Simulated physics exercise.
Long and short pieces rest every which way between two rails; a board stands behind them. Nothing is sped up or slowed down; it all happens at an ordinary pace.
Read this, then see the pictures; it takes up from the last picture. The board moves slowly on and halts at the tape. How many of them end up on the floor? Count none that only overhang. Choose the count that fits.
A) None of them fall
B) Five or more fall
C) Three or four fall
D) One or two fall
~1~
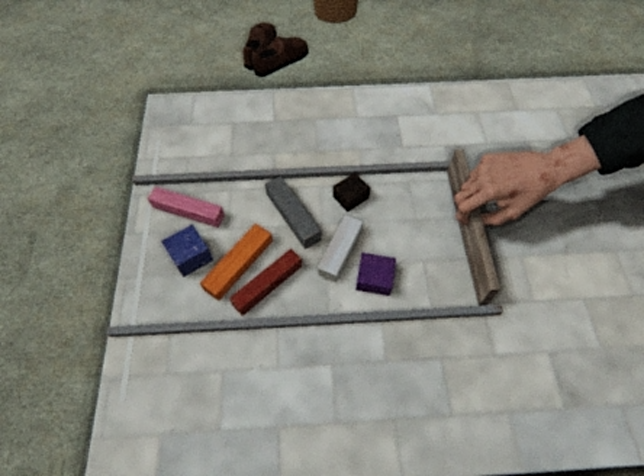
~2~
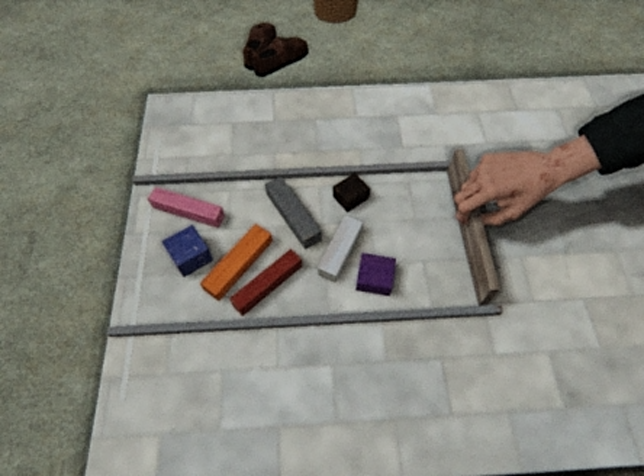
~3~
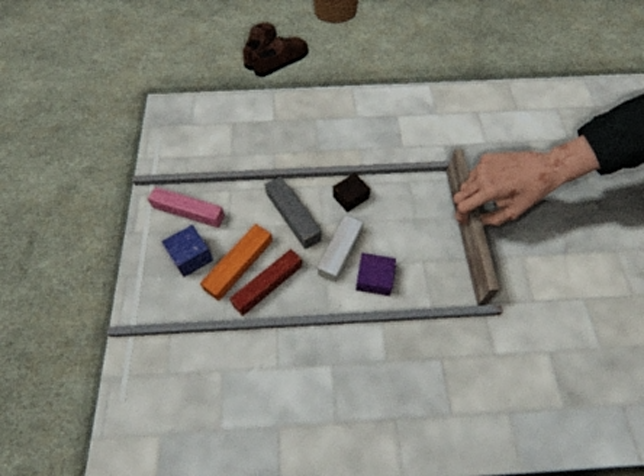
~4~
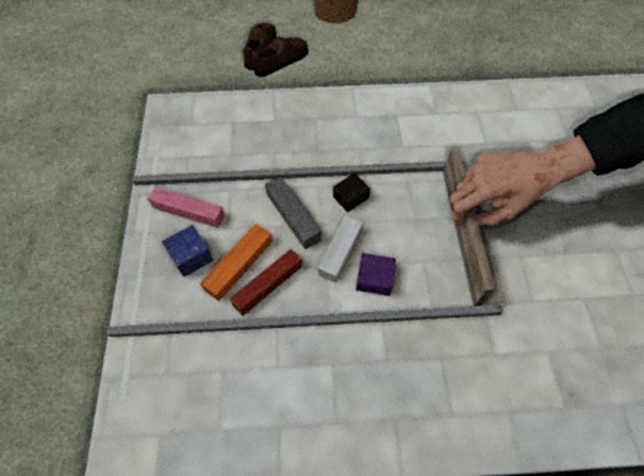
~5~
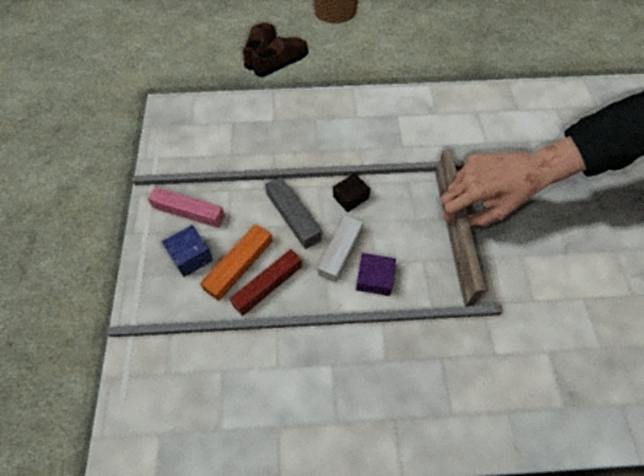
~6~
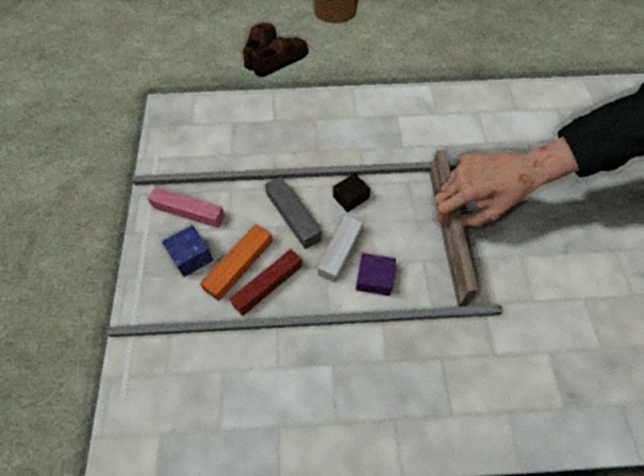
Option B: Five or more fall.
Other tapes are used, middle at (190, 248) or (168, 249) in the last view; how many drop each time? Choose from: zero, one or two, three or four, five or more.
In order, you'd get three or four falling, then three or four.
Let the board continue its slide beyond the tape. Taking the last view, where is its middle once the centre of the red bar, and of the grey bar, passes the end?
Middle: Roughly (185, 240); roughly (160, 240).
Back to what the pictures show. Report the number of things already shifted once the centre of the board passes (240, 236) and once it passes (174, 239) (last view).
Tally: 8; 8.
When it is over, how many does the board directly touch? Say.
Contact count: 2.
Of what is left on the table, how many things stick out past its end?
The number overhanging is 2.
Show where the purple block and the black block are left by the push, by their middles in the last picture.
Listed as asked: First (116, 297), and then (133, 196).
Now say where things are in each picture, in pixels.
In the first picture, pink bar (187, 207); blue block (188, 251); orange stick (238, 261); board (470, 224); tape (143, 251).
In the second picture, blue block (188, 251); red bar (267, 282).
In the third picture, orange stick (238, 261); white stick (341, 248).
In the fourth picture, pink bar (187, 207); grey bar (293, 212).
In the fifth picture, blue block (188, 251); purple block (376, 274).
In the sixth picture, pink bar (187, 207); blue block (188, 251); orange stick (238, 261); board (451, 225); tape (143, 251).
Early on, none off yet; pink bar at rest near (187, 207); blue block at rest near (188, 251); orange stick moving near (233, 261).
Finally, the number that fall off is five or more; lost, white stick, grey bar, red bar, orange stick, blue block and pink bar.
